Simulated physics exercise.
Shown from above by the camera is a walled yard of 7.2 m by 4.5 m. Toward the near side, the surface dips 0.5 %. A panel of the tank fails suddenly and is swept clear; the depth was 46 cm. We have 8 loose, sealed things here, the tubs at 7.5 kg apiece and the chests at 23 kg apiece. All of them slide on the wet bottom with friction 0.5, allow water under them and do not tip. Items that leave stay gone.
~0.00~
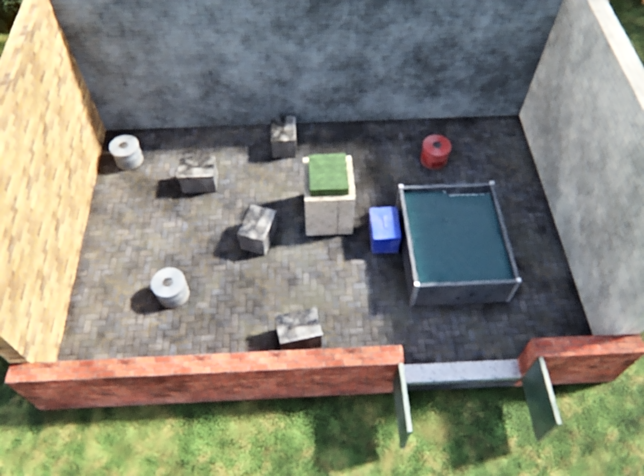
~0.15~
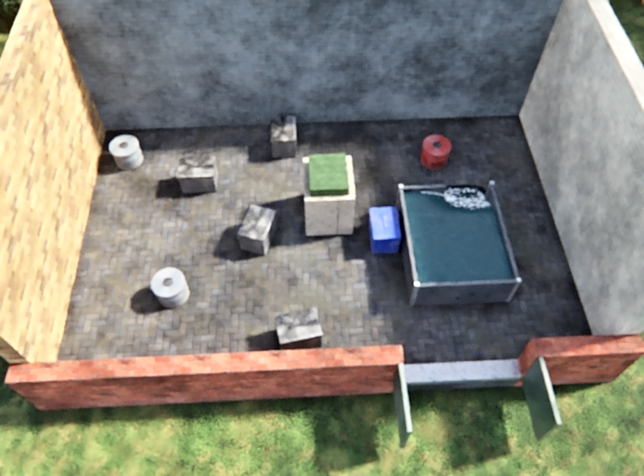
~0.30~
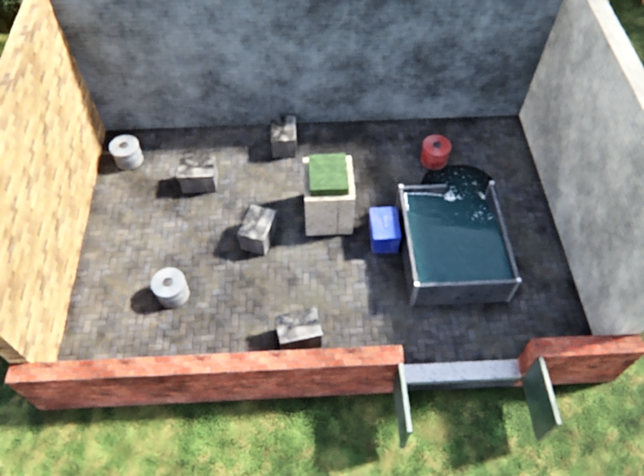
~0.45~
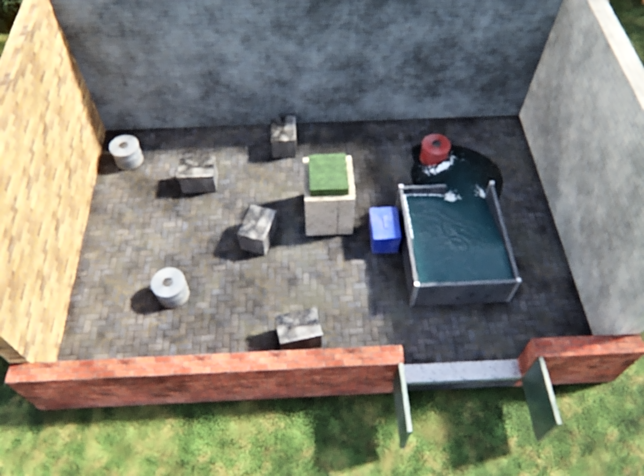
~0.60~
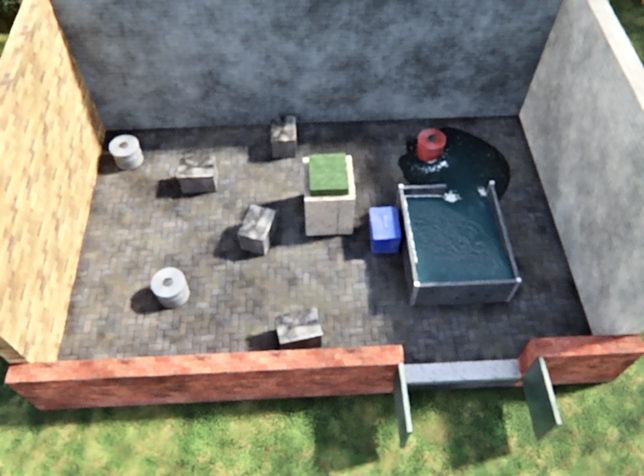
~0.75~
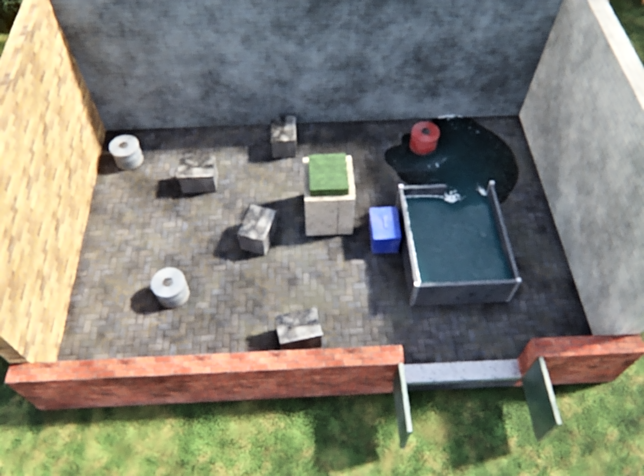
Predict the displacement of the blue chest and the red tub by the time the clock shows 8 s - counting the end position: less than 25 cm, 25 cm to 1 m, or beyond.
Outcome: The blue chest ought to stand firm. The red tub ought to be borne away.
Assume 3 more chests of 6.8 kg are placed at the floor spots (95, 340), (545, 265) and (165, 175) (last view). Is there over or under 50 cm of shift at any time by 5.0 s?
Spot by spot, in turn: Falls short, exceeds it, falls short.
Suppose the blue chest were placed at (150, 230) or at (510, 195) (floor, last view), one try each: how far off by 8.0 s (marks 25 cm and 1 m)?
One try each gives this: It remains roughly in place, then it remains roughly in place.
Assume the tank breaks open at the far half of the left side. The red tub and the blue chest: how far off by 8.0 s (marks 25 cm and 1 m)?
The red tub remains where it was; the blue chest is swept a long way.
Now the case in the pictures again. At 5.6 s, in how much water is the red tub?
Roughly 4 cm at that moment.
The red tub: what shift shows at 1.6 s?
Roughly 100 cm by then.
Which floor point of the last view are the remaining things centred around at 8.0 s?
It works out to somewhere near (241, 223) on the floor.
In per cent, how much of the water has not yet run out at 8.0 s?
98 %.
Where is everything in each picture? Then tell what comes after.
The blue chest at (385, 223) rests on the ground; the red tub at (437, 145), on the bottom; water covers 2.0 m2; 0 of 8 have shifted, in the first frame.
The blue chest at (385, 223), on the bottom; the red tub at (437, 145), on the bottom; water covers 2.3 m2; 0 of 8 have shifted, in the second frame.
The blue chest at (385, 223) rests on the ground; the red tub at (437, 145), on the bottom; 2.8 m2 under water; 0 of 8 have shifted, in the third frame.
The blue chest at (385, 223), on the bottom; the red tub at (437, 144) rests on the ground; 3.3 m2 under water; 0 of 8 have shifted, in the fourth frame.
The blue chest at (385, 223), on the bottom; the red tub at (432, 139), on the bottom, 15 cm from its start; water covers 3.9 m2; 1 of 8 have shifted, in the fifth frame.
The blue chest at (385, 223) rests on the ground; the red tub at (426, 131), on the bottom, 33 cm from its start; water covers 4.6 m2; 1 of 8 have shifted, in the sixth frame.
After 1.6 s the blue chest is near (385, 223), 0.0 m from its start, aground; the red tub is near (394, 113), 0.9 m from its start, afloat; 0 of 8 are out; 1 afloat.
After 3.6 s the blue chest is near (385, 223), 0.0 m from its start, aground; the red tub is near (301, 160), 2.2 m from its start, aground; 0 of 8 are out; 0 afloat.
After 5.6 s the blue chest is near (385, 223), 0.0 m from its start, aground; the red tub is near (239, 197), 3.3 m from its start, aground; 0 of 8 are out; 0 afloat.
After 8.0 s the blue chest is near (385, 223), 0.0 m from its start, aground; the red tub is near (211, 208), 3.7 m from its start, aground; 0 of 8 are out; 0 afloat.
